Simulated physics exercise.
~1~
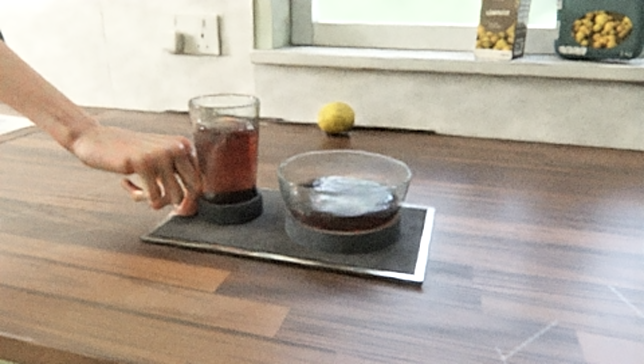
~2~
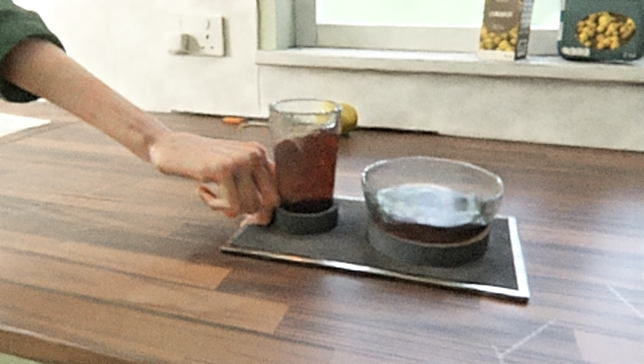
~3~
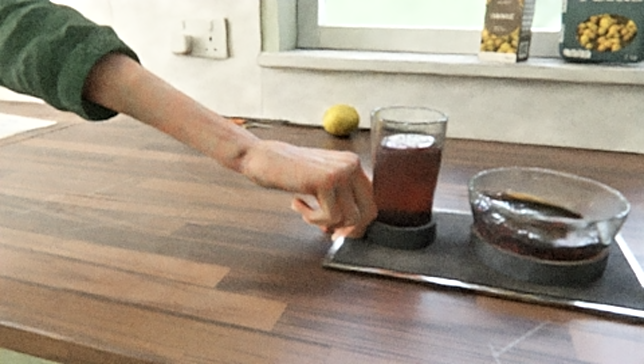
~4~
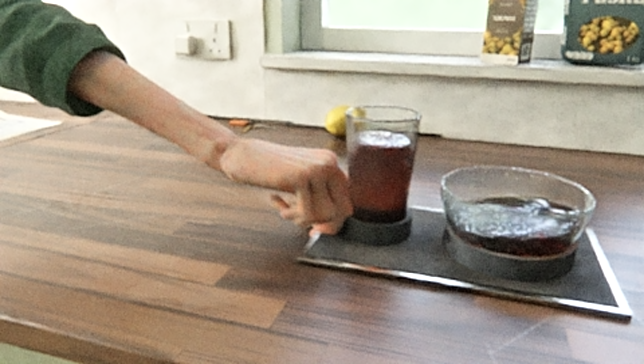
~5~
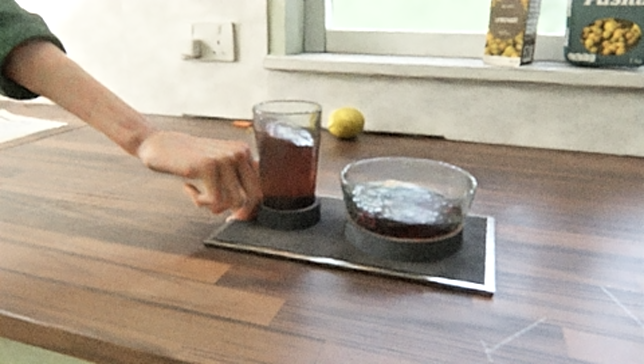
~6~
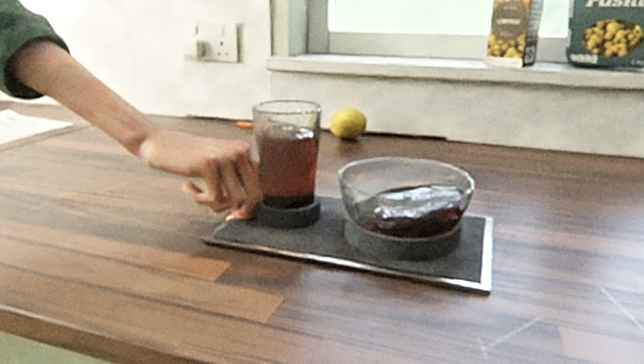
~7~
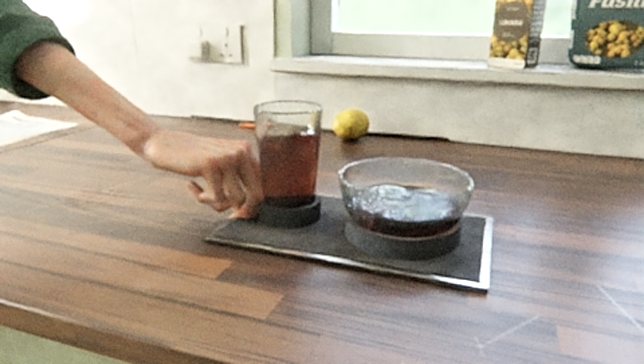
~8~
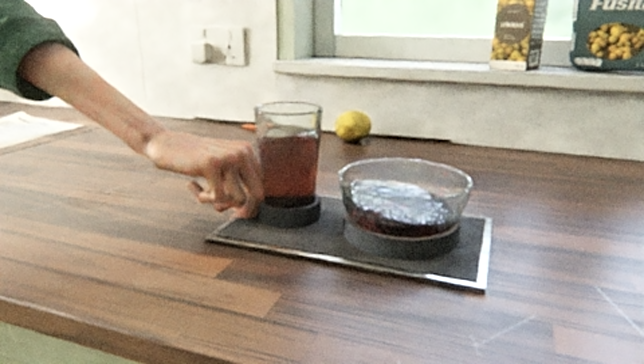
A dark tray with a pale edge, carrying a slim glass on the left and a wide clear bowl on the right, slides across a striped brown wooden worktop, seen from slightly above. Both hold reddish-brown tea and sit in dark round holders. A hand in a green sleeve grips the tray's left side, with a yellow lemon, a wall socket and food packets by a window behind. The hand pushes the tray right, then draws it back left and stops. The tea tilts and ripples in the bowl, while the slim glass stays dry outside.
